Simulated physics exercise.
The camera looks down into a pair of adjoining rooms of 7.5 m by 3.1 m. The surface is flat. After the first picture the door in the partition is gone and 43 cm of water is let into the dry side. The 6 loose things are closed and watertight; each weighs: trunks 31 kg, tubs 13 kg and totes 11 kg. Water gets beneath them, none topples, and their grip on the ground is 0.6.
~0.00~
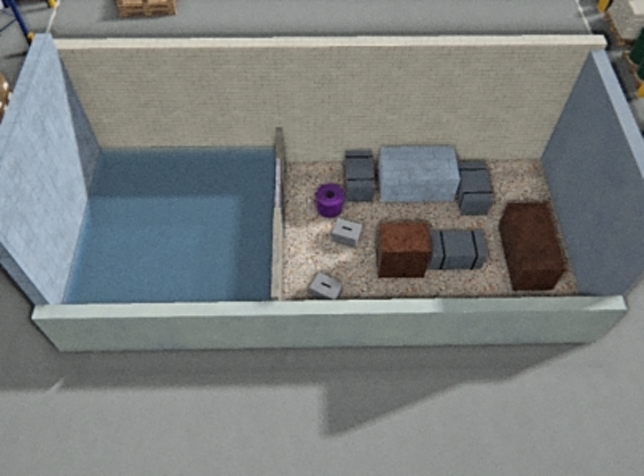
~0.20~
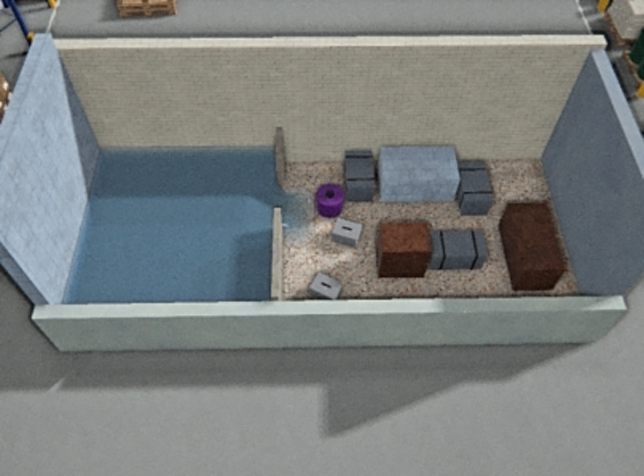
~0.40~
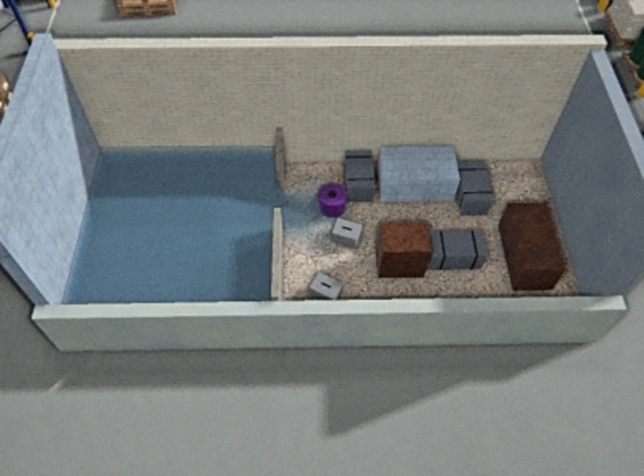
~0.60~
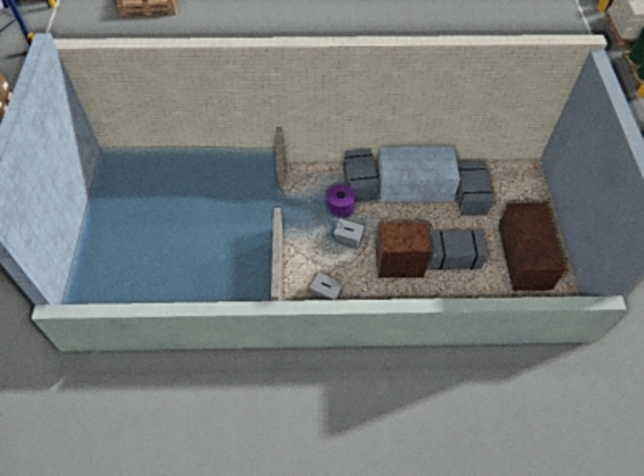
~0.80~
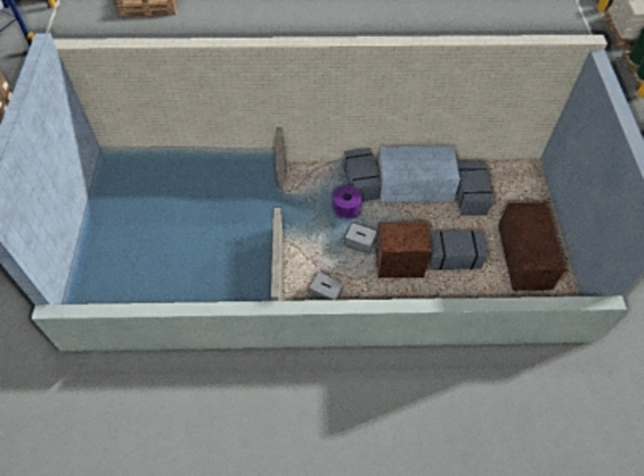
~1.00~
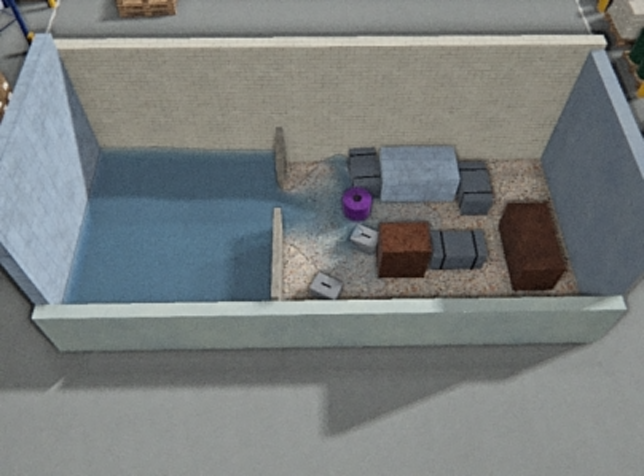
Water spreads through a gap in the partition and pushes a purple tub right.
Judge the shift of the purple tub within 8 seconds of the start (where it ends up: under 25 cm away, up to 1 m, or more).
Purple tub ends far away.
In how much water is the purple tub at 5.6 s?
Roughly 13 cm.
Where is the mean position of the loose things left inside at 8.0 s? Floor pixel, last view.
Near (433, 250).
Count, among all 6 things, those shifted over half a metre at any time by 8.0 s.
6 of them.
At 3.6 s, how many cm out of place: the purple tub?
About 300 cm.
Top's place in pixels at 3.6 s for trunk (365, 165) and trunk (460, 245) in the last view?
Near (374, 191) and (466, 278).
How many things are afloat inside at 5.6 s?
At that moment 5.
After 1.6 s the purple tub is near (416, 202), 1.4 m from its start, aground; 1 afloat.
After 3.6 s the purple tub is near (498, 272), 2.8 m from its start, afloat; 4 afloat.
After 5.6 s the purple tub is near (540, 294), 3.5 m from its start, afloat; 5 afloat.
After 8.0 s the purple tub is near (516, 292), 3.2 m from its start, afloat; 6 afloat.
